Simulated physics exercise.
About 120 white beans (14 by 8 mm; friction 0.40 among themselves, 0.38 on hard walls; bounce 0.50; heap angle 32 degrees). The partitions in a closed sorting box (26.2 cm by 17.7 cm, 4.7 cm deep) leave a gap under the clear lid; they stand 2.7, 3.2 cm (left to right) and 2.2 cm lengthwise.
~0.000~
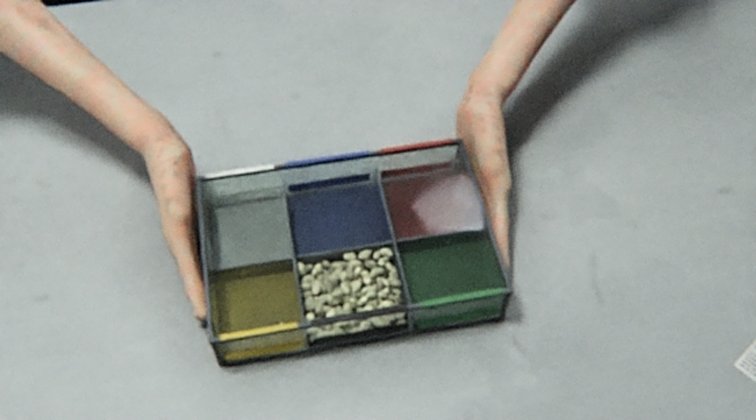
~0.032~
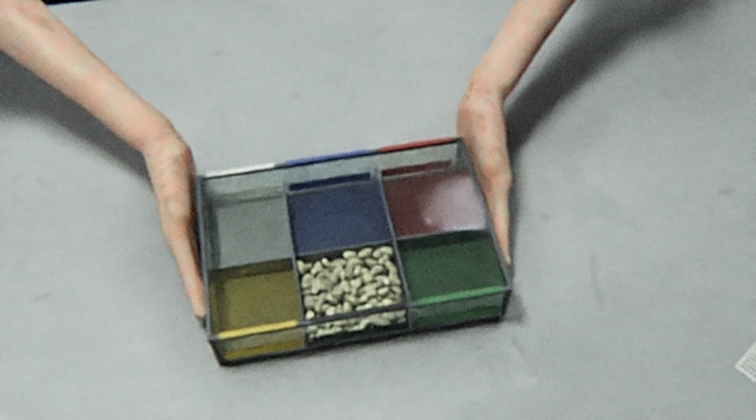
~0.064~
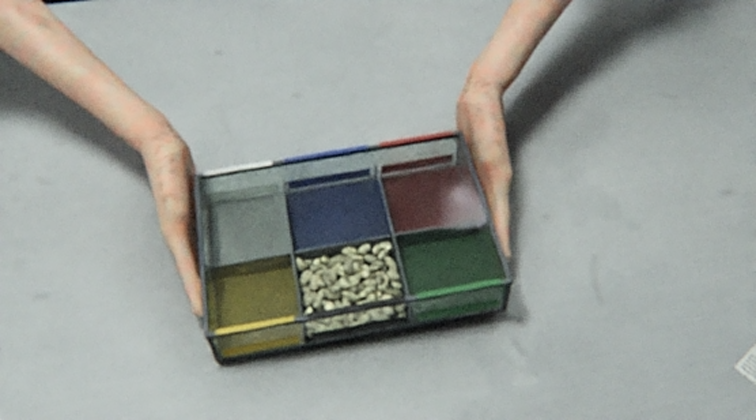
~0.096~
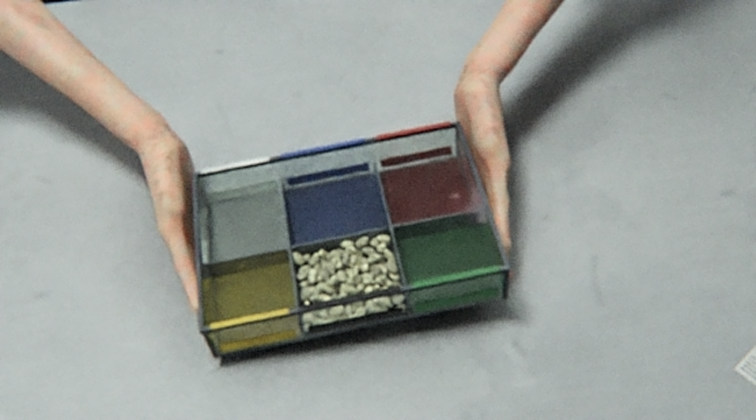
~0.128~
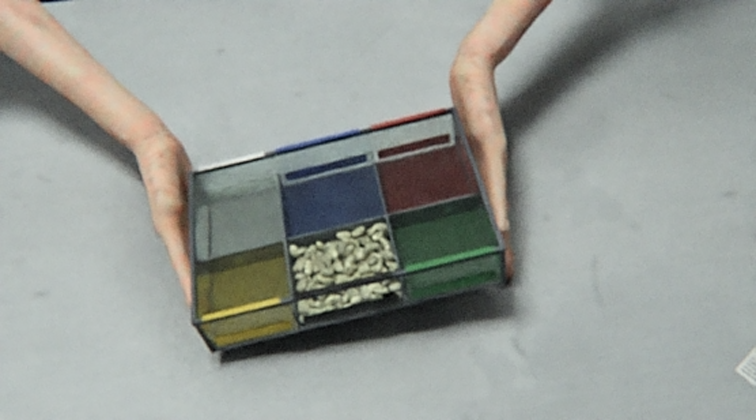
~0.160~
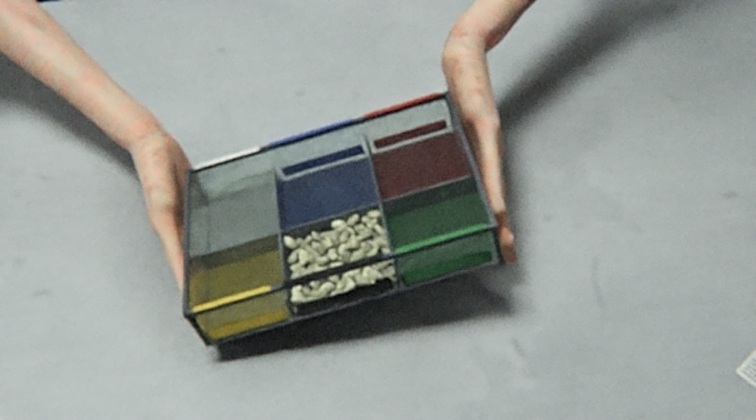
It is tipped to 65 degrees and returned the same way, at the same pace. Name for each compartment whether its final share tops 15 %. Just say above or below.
Red: Does not qualify. Blue: Does not qualify. Green: Does not qualify. Yellow: Does not qualify. White: Qualifies. Black: Qualifies.
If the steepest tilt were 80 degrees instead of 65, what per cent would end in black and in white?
Shares: Black 25 and white 65, in per cent.
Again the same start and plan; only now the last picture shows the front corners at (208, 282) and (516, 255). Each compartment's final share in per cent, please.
In per cent, the final split is red 5, blue 40, green 0, yellow 0, white 0, black 55.
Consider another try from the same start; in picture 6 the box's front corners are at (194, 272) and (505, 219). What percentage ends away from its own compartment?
Then roughly 55 per cent.
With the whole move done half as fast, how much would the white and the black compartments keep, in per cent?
White = 20 %; black = 65 %.
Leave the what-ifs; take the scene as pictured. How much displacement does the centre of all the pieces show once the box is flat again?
Measured shift: Some 8.0 cm.
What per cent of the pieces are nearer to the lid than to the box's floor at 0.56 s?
Estimate: Near 40 per cent.
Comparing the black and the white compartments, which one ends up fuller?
Result: Black has more.
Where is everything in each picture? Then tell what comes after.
The first frame shows box tilt 0 degrees, front corners at (213, 339) and (508, 289); black 100 %.
The second frame shows box tilt 1 degrees, front corners at (212, 337) and (508, 287).
The third frame shows box tilt 3 degrees, front corners at (209, 334) and (507, 280).
The fourth frame shows box tilt 6 degrees, front corners at (204, 328) and (505, 267), lowest corner left back.
The fifth frame shows box tilt 11 degrees, front corners at (197, 321) and (500, 248), lowest corner left back.
The sixth frame shows box tilt 16 degrees, front corners at (188, 312) and (492, 225), lowest corner left back; black 100 %. The box's pace is about 160 degrees a second.
Then, at 0.56 s, tilt 64 degrees; blue 5 %, yellow 5 %, white 5 %, black 90 %.
After 0.83 s, tilt 26 degrees; blue 10 %, yellow 10 %, white 30 %, black 50 %.
After 1.20 s, tilt 0 degrees; blue 10 %, yellow 10 %, white 30 %, black 50 %.
By 1.6 s all is still; red 0 %, blue 10 %, green 0 %, yellow 10 %, white 30 %, black 50 %.
